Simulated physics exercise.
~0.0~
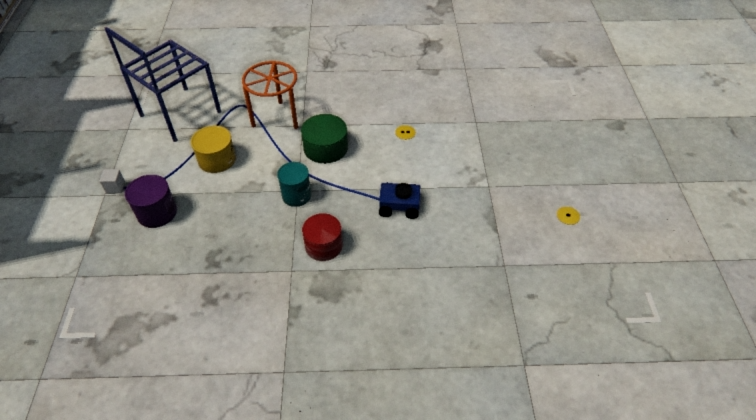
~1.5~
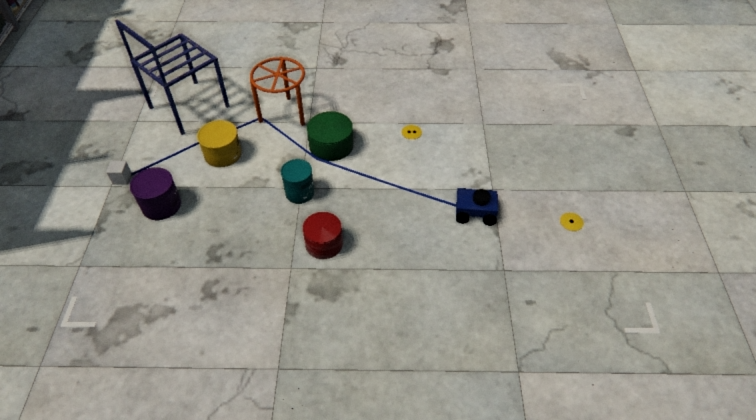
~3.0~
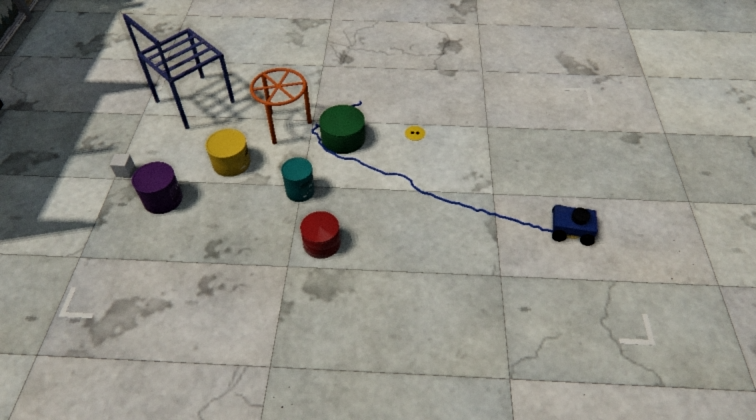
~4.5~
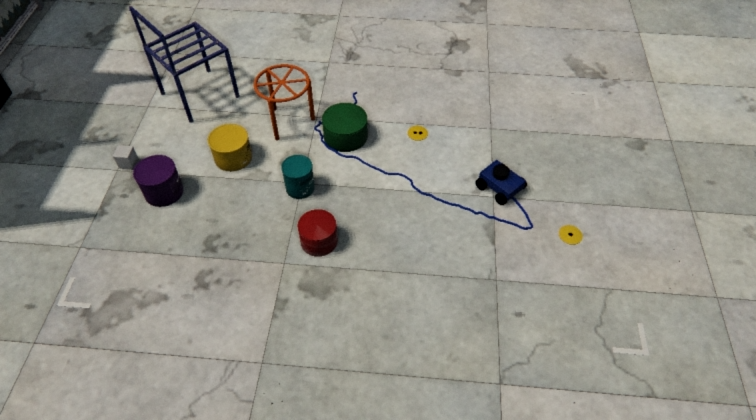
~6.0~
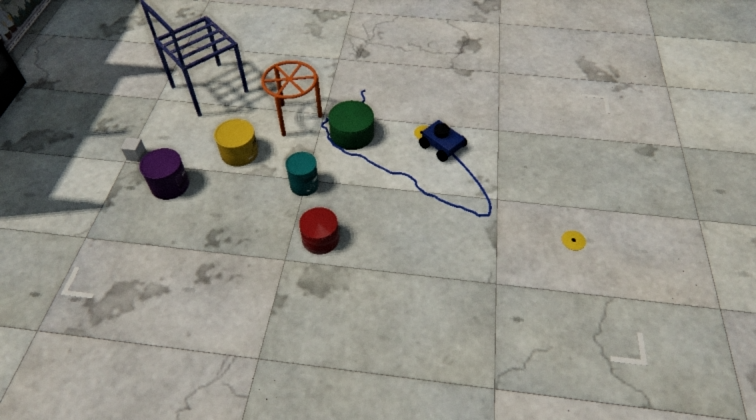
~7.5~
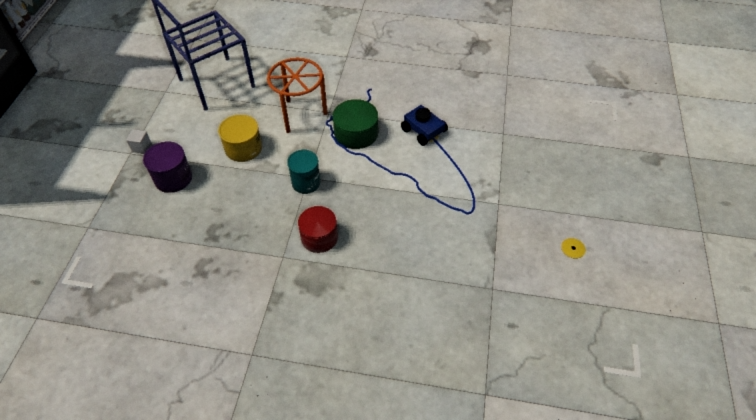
On a paved floor, a blue cart pulls its lead loose, then turns back beyond the green tub.
